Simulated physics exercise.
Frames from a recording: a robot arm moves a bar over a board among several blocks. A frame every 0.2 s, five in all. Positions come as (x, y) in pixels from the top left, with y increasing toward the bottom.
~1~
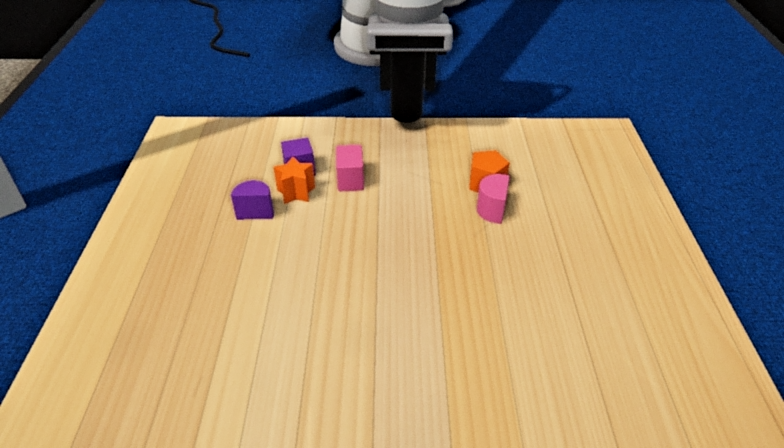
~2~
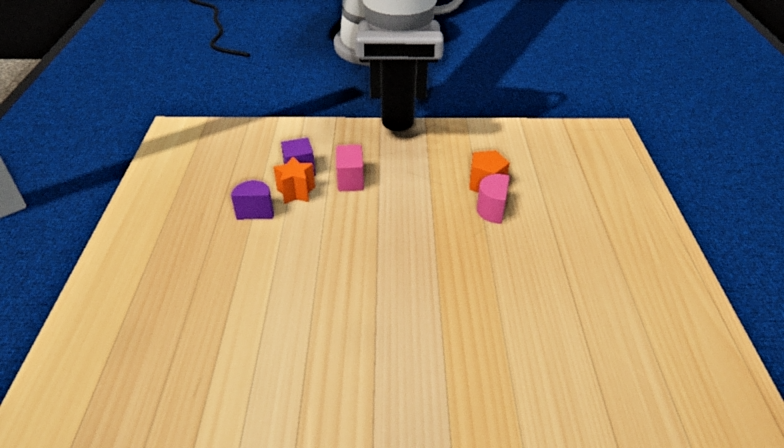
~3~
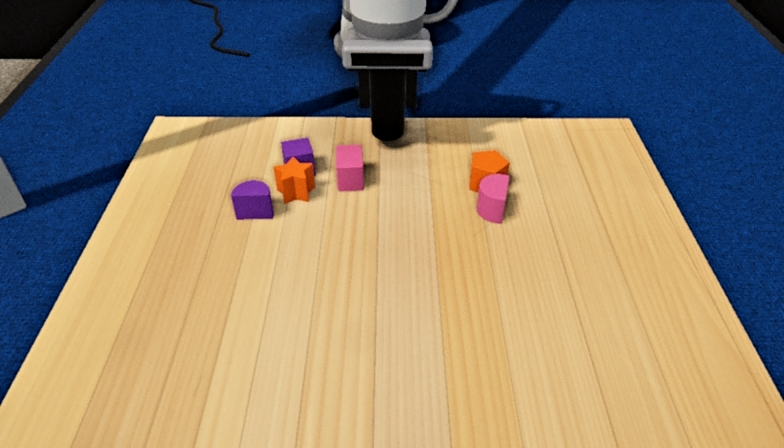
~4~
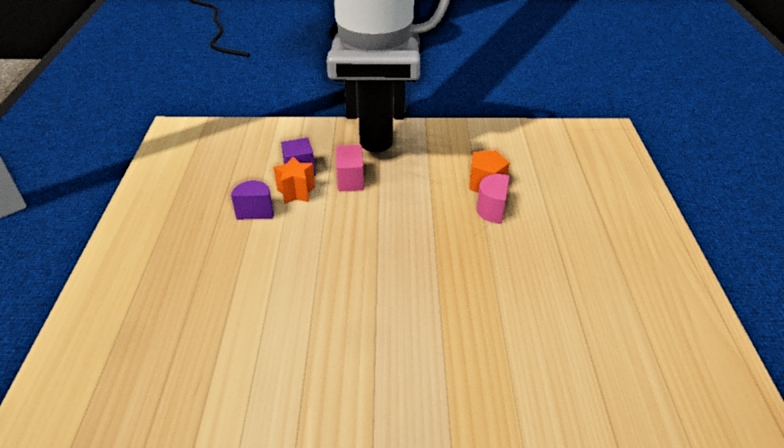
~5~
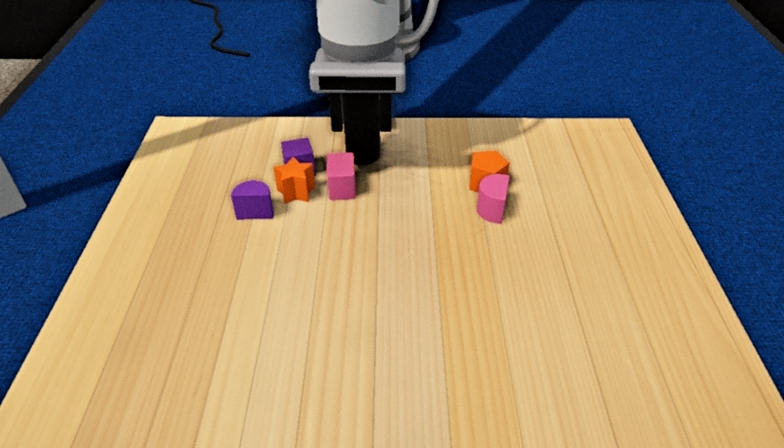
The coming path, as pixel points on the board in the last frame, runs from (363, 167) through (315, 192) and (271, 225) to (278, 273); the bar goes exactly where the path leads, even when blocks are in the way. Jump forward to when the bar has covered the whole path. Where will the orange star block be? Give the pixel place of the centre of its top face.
Expect it around (236, 195).
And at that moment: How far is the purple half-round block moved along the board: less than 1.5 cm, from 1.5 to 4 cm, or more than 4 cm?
It slides well over 4 cm.
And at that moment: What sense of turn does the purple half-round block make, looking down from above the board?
From the top, the block rotates clockwise.
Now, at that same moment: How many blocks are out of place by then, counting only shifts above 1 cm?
Three or more get moved.
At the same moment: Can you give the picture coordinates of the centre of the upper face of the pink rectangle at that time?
When the path ends, it will be at (307, 201).
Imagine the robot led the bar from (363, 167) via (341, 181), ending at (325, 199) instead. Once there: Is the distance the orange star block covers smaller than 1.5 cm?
I believe so.
What follows on the original path. One third of the way, bar at (314, 182); orange star block at (277, 172), turned 45° clockwise; pink rectangle at (316, 190), turned 75° anticlockwise.
Two thirds of the way, bar at (269, 215); purple half-round block at (205, 199), turned 50° clockwise; orange star block at (236, 194), turned 80° clockwise; pink rectangle at (307, 200).
At the end, bar at (276, 262); purple half-round block at (205, 199), turned 50° clockwise; orange star block at (236, 195), turned 85° clockwise; purple square piece in place; pink rectangle at (307, 201), turned 155° anticlockwise.
